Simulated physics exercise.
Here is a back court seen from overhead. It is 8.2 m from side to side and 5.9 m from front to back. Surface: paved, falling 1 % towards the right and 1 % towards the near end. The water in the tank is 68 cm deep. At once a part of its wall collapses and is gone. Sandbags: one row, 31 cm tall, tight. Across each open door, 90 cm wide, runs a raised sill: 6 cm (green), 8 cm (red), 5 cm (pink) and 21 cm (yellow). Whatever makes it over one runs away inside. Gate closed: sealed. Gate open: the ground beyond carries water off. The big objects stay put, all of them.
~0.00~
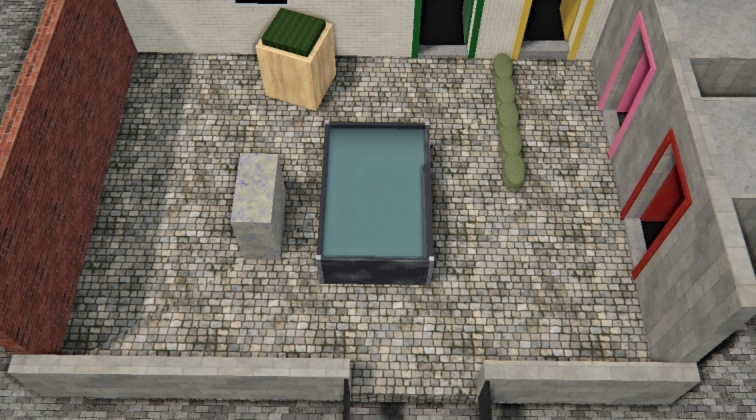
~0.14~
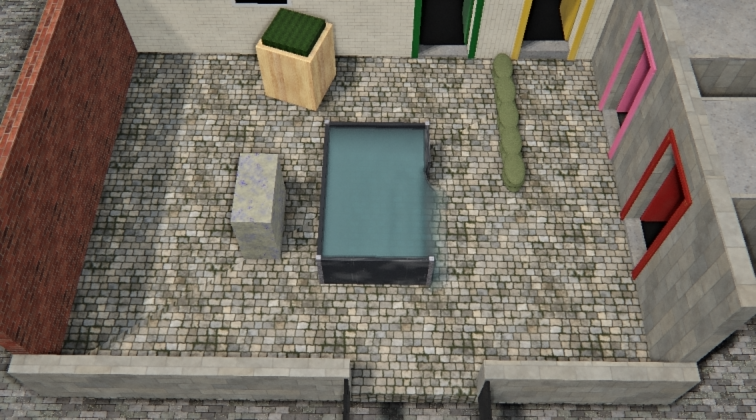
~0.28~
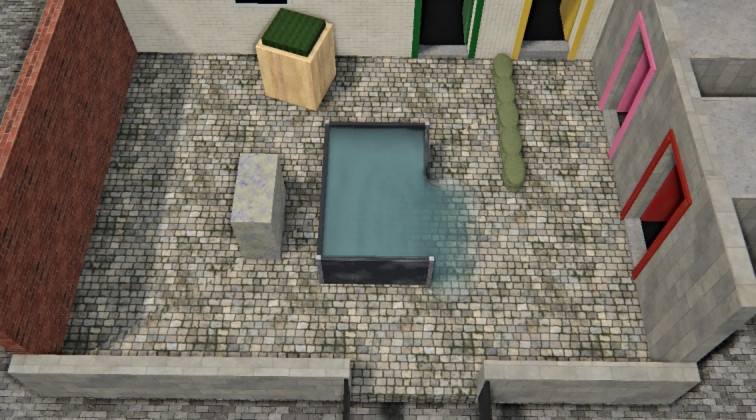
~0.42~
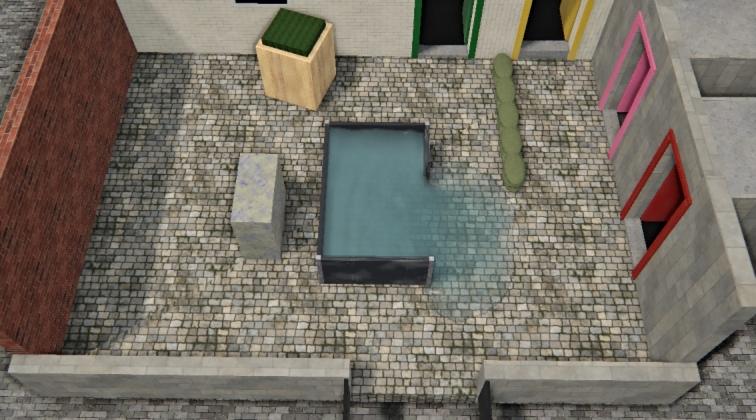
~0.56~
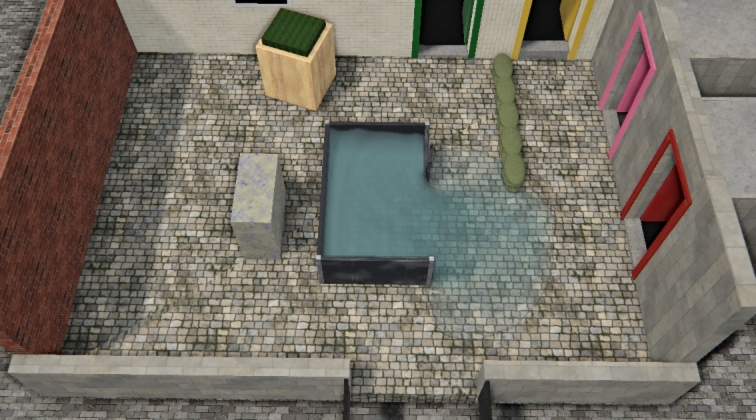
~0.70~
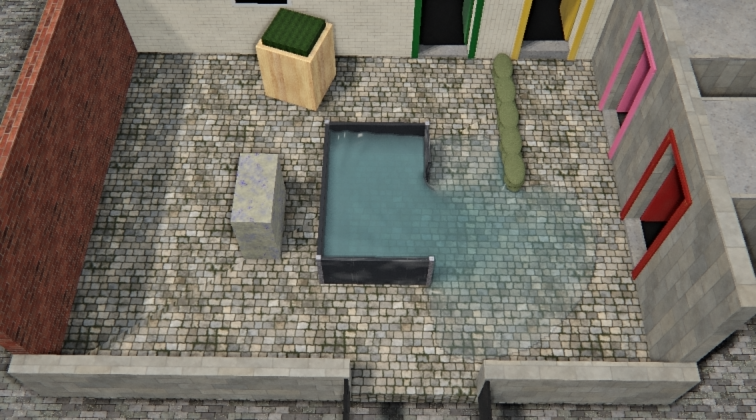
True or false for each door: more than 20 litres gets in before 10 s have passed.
Green door false, red door true, pink door true, yellow door false.
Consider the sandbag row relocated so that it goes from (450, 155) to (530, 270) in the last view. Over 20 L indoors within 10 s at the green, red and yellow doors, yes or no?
Well, the green one is more than allowed, the red one is more than allowed, and the yellow one is within bounds.
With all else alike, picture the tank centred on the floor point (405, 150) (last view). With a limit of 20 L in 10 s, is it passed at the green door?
Green: Too much.
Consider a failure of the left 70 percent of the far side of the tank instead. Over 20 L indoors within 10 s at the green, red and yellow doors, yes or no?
At green the amount is higher than the mark, at red it is beneath the mark, and at yellow it is beneath the mark.
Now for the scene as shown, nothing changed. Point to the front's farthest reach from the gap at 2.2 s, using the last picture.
Roughly at pixel (589, 72).
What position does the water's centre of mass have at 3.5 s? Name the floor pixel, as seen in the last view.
About (503, 241).
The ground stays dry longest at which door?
It would be the yellow one.
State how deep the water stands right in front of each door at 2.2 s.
Depths in cm: Green 4, red 31, pink 7, yellow 0.
After 1.4 s water covers 25 % of the floor and is deepest (36 cm) near (616, 211); green door not reached, red door 20 cm at the sill, 73 L in, pink door not reached, yellow door not reached.
After 2.2 s water covers 30 % of the floor and is deepest (44 cm) near (649, 381); green door 4 cm at the sill, 0 L in, red door 31 cm at the sill, 217 L in, pink door 7 cm at the sill, 0 L in, yellow door not reached.
After 3.5 s water covers 35 % of the floor and is deepest (22 cm) near (557, 283); green door 4 cm at the sill, 2 L in, red door 22 cm at the sill, 361 L in, pink door 6 cm at the sill, 3 L in, yellow door 11 cm at the sill, 0 L in.
After 6.0 s water covers 50 % of the floor and is deepest (19 cm) near (589, 72); green door 4 cm at the sill, 2 L in, red door 13 cm at the sill, 465 L in, pink door 7 cm at the sill, 12 L in, yellow door 16 cm at the sill, 0 L in.
After 10.0 s water covers 60 % of the floor and is deepest (12 cm) near (649, 381); green door 1 cm at the sill, 2 L in, red door 10 cm at the sill, 501 L in, pink door 10 cm at the sill, 83 L in, yellow door 7 cm at the sill, 0 L in.
